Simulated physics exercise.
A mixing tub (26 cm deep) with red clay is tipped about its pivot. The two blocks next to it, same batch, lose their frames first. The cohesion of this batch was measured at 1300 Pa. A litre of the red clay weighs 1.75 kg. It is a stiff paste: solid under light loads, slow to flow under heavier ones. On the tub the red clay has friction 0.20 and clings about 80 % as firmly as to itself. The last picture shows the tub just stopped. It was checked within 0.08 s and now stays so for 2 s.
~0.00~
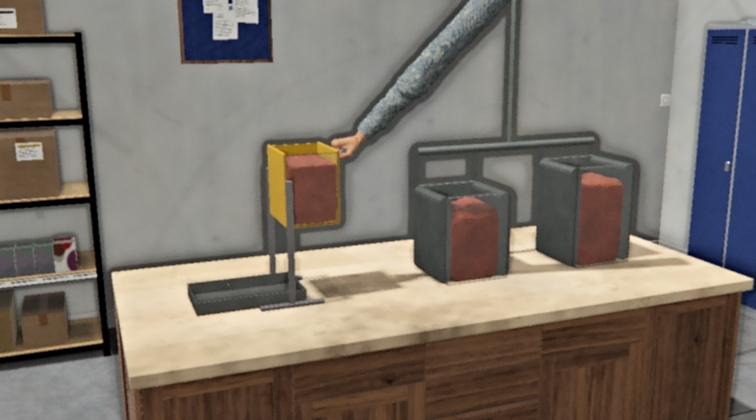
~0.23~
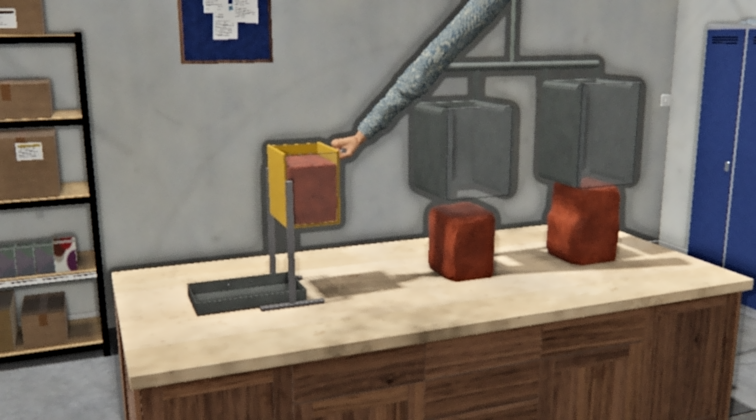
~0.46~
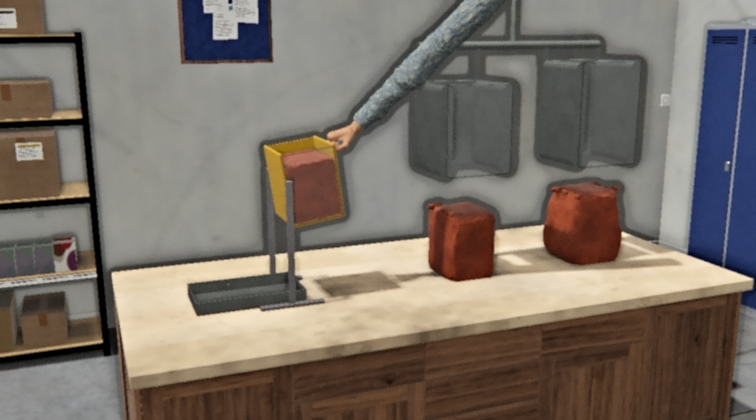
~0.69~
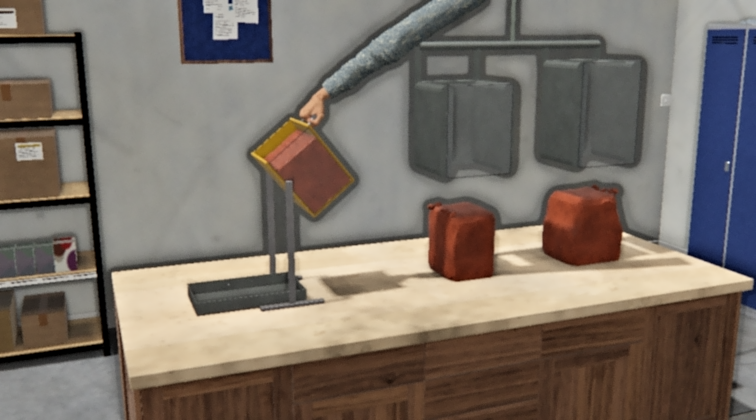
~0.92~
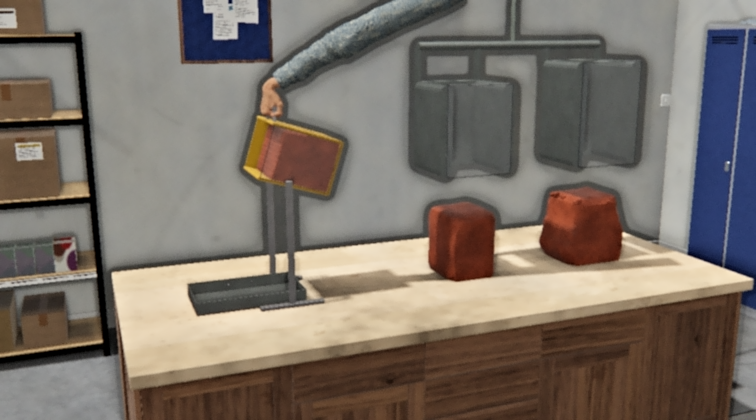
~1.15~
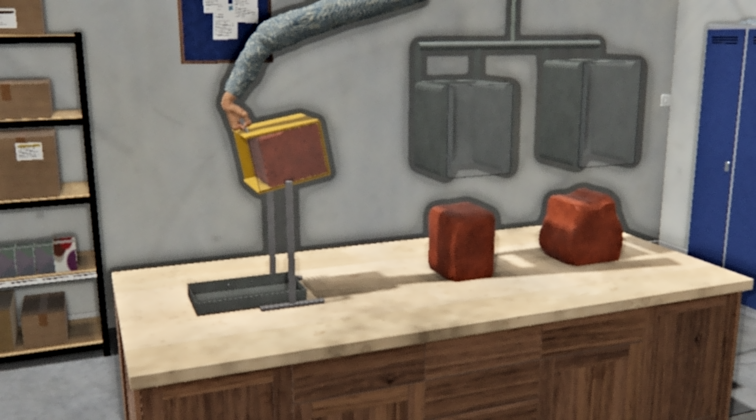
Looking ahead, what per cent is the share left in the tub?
It comes to some 100 %.
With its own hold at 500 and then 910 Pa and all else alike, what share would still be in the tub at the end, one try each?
In turn about 50 %, 100 %.
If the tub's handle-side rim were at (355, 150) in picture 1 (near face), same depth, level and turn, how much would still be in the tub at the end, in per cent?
Then about 45 %.
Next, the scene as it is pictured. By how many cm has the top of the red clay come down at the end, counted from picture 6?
Some 0 cm.
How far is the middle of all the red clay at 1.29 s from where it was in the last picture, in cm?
About 0 cm.
By 1.29 s, the tub is at 100 degrees and holds 100 %.
By 1.46 s, the tub is at 100 degrees and holds 100 %.
By 1.63 s, the tub is at 100 degrees and holds 100 %.
By 1.80 s, the tub is at 100 degrees and holds 100 %.
By 3.15 s, at the end, the tub is at 100 degrees and holds 100 %.
